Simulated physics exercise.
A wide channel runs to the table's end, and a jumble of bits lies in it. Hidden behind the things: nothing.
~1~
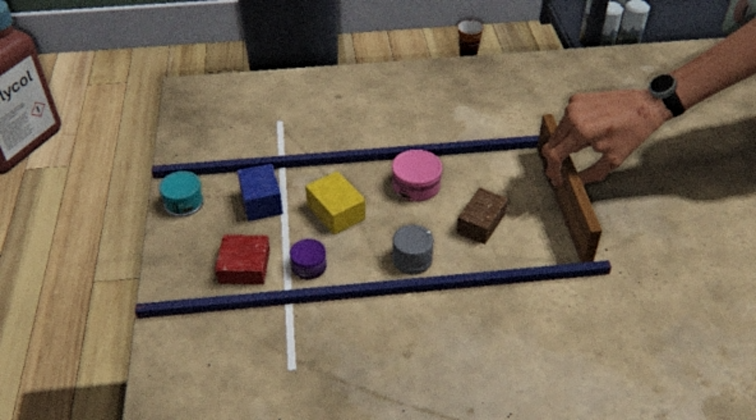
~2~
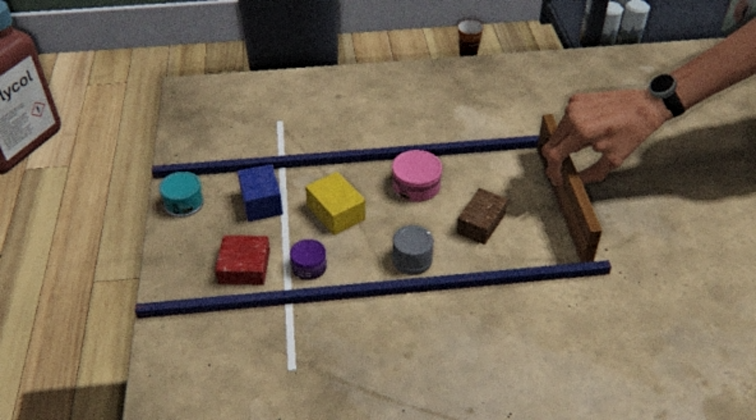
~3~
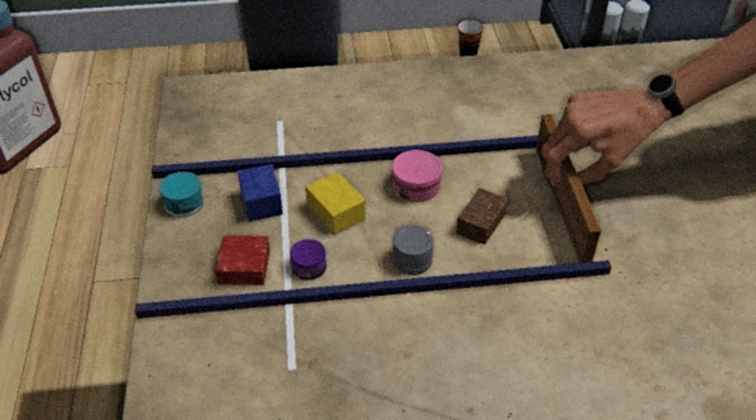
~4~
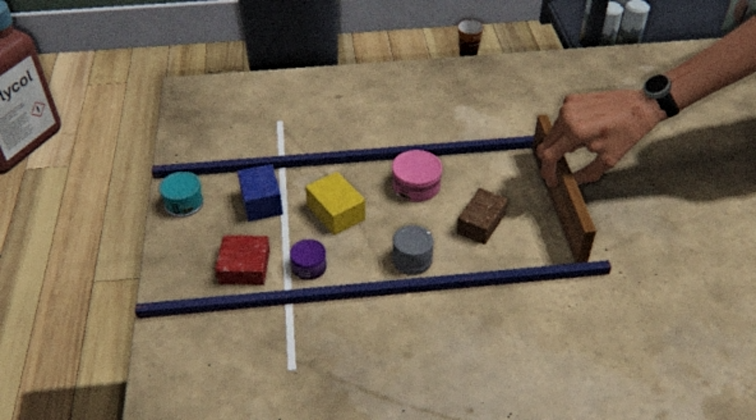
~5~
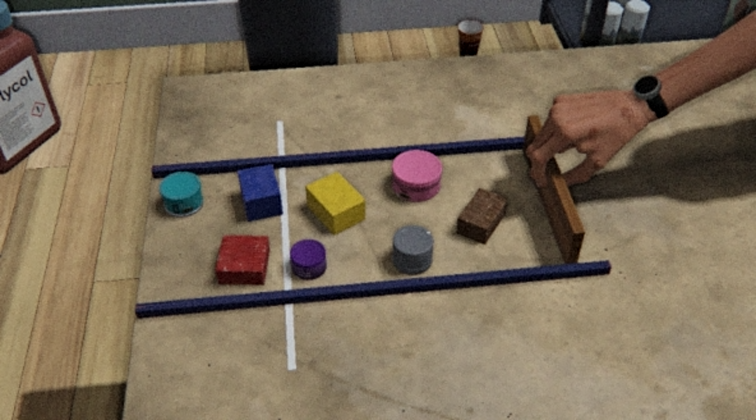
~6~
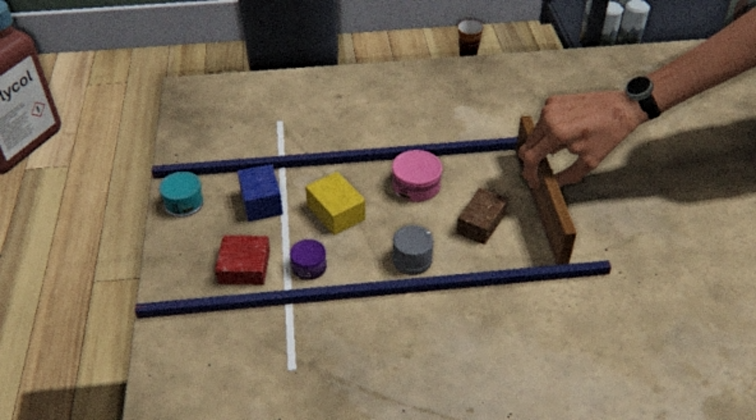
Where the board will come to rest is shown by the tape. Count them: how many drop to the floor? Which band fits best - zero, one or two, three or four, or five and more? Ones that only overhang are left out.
Lost: Not one.
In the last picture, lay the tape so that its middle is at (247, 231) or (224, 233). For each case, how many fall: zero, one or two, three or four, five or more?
The falls would be just one or two; one or two.
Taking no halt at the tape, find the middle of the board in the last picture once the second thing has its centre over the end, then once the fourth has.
At the first moment about (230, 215), at the next about (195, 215).
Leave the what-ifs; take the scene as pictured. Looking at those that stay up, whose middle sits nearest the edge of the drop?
The turquoise pot winds up nearest.
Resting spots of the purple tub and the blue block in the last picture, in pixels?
Listed in order, first is (235, 261) and the other is (207, 183).
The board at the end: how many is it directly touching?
It's 3.
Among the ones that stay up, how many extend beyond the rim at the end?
That adds up to 1.
Soon after, none off yet; turquoise pot at rest near (182, 195); red block at rest near (243, 260); blue block at rest near (260, 193).
At rest, the number that fall off is zero.
